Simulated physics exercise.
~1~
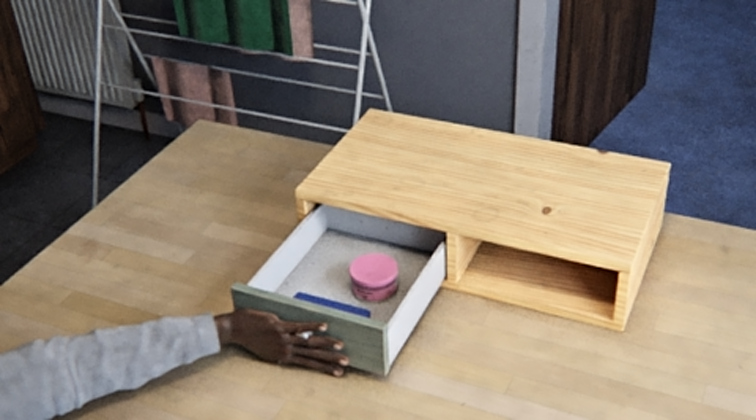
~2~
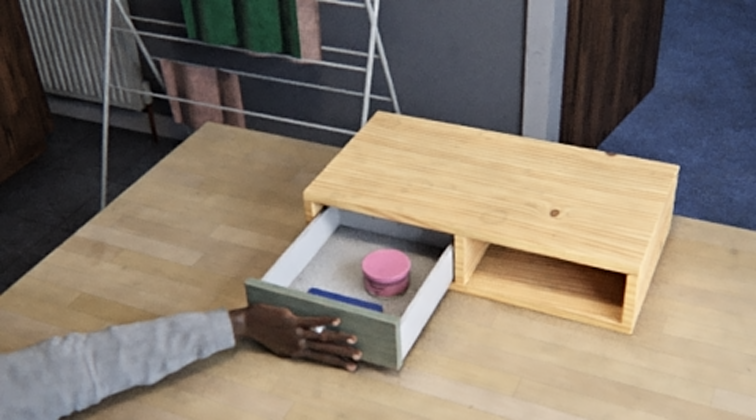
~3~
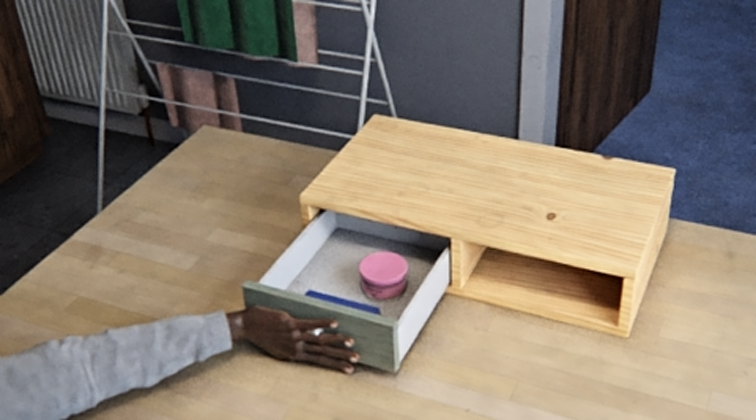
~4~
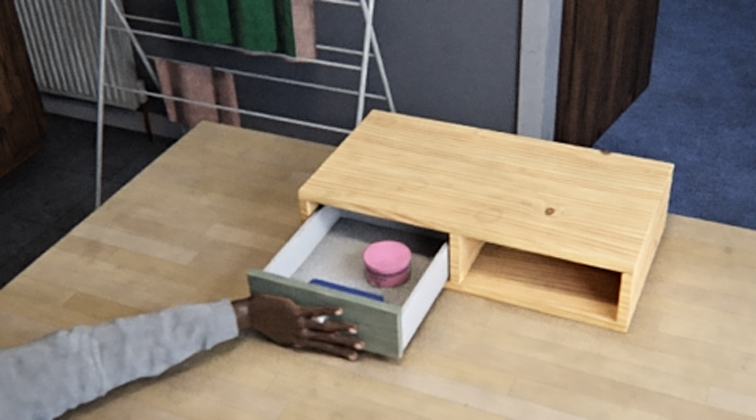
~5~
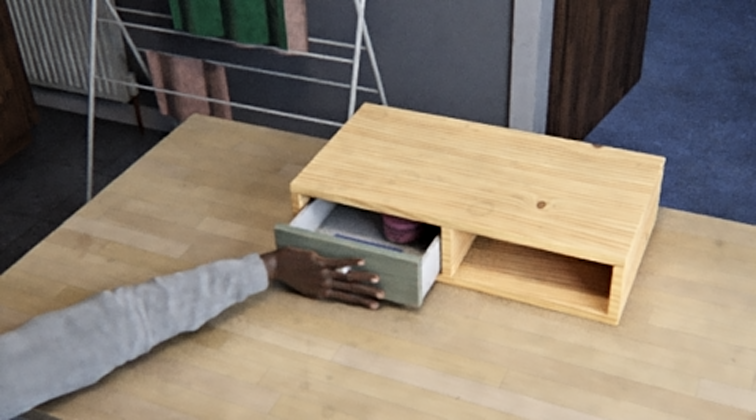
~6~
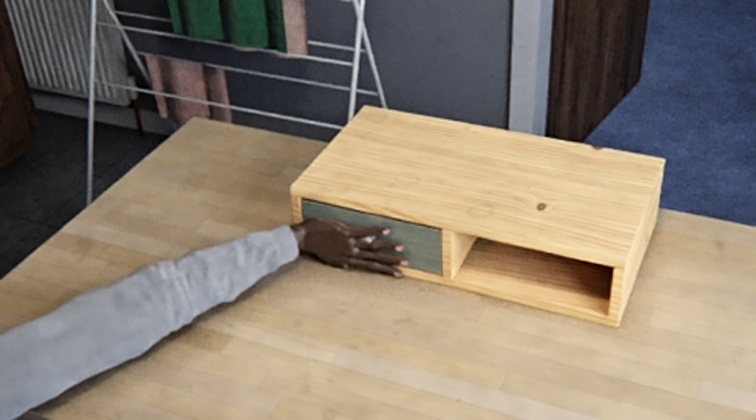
At the start, a light wooden chest sits on a wooden table with its grey-green drawer pulled open, showing a round pink tin and a flat blue case inside. A hand in a grey sleeve rests against the drawer front, and for a while the drawer hardly moves. Then the hand begins to push it inwards, and the tin and case travel along with it. The drawer slides further in, and the tin slips partly under the chest's top. Finally the drawer closes fully, hiding both items, with the hand still against its front.
